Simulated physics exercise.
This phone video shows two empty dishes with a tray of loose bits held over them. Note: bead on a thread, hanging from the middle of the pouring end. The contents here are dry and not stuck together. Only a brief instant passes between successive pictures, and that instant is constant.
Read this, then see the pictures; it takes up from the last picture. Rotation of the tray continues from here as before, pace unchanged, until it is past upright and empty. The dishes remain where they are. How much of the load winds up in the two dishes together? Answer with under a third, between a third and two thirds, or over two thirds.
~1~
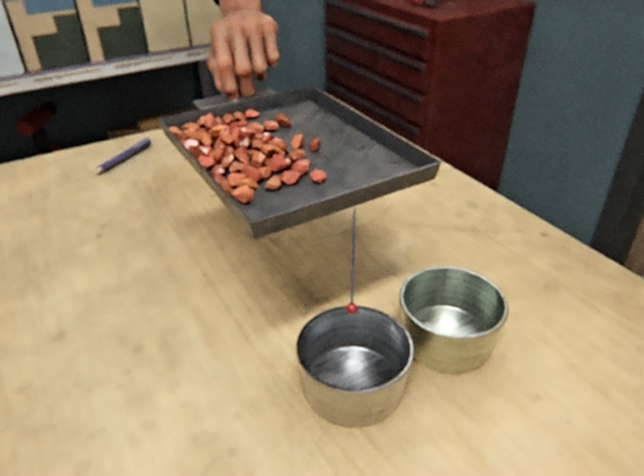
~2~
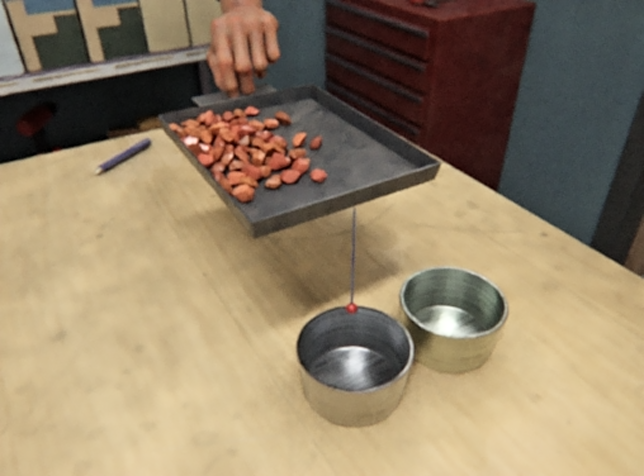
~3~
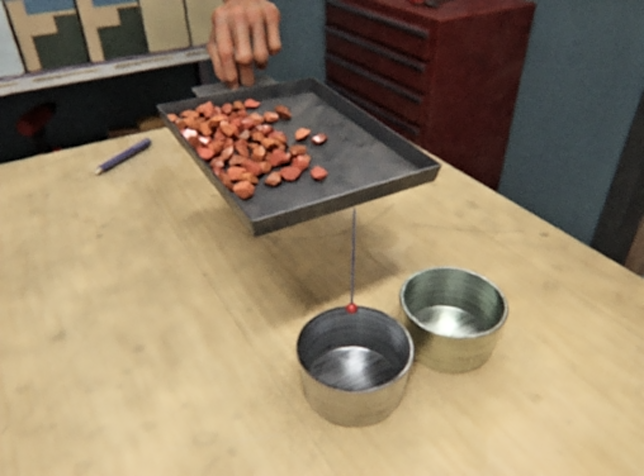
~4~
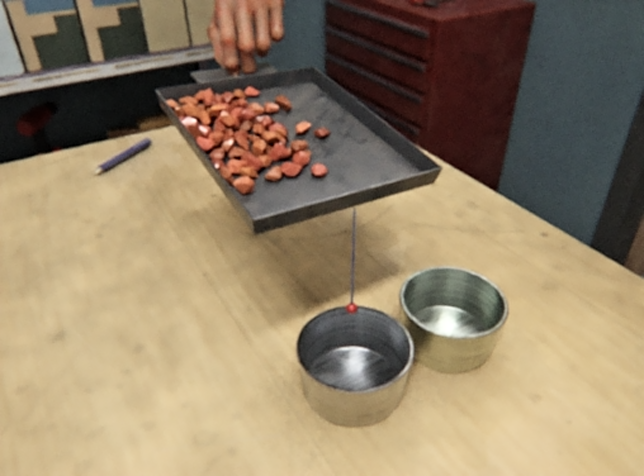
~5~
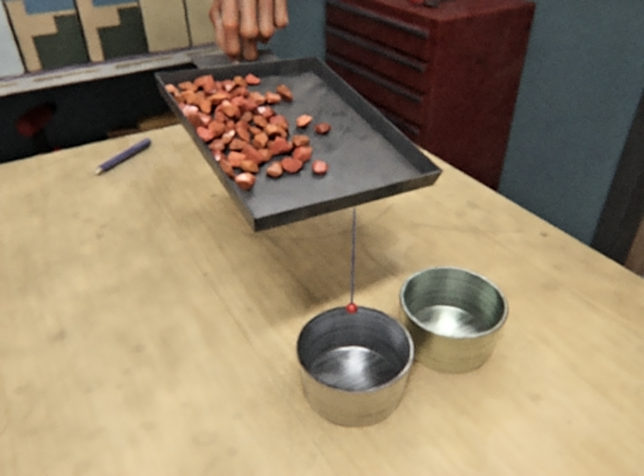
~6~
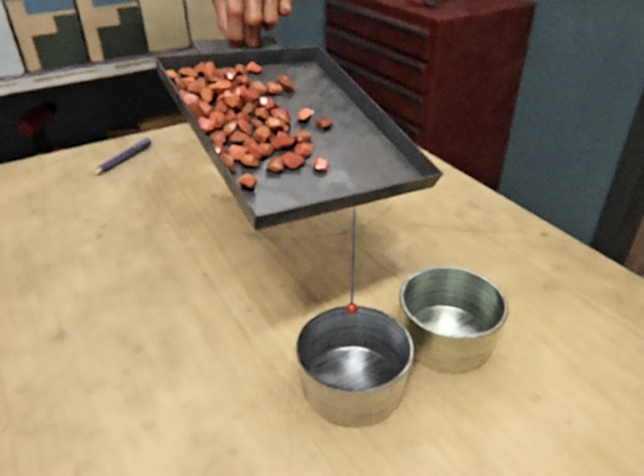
The two dishes together get over two thirds of it.
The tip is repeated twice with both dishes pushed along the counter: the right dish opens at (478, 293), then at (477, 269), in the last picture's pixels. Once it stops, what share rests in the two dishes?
Trial 1 80%, trial 2 60%.
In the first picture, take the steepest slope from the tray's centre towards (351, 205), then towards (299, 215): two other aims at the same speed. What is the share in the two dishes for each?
It comes to about 50 per cent the first time and about 20 per cent the second.
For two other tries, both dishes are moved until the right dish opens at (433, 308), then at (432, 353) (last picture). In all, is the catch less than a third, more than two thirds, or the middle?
The two tries come out as over two thirds and between a third and two thirds in turn.
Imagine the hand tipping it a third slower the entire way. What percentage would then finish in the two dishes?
I'd expect close to 90 per cent.
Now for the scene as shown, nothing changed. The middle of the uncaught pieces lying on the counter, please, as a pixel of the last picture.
(457, 424), roughly.
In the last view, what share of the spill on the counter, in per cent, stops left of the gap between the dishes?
40 %, near enough.
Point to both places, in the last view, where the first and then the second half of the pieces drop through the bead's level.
Early-half point (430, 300); late-half point (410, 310).
Shortly afterwards, tray tipped steeply; the bulk on the tray; only a few in the right dish; a little in the air.
Next, tray tipped past a quarter turn; near a third on the tray; a little in the left dish; near a third in the right dish; a little outside both; a little in the air.
Some moments later, tray tipped past a quarter turn; near a quarter in the left dish; near half in the right dish; near a quarter outside both.
In the end, tray tipped past a quarter turn; near a quarter in the left dish; near half in the right dish; near a quarter outside both.
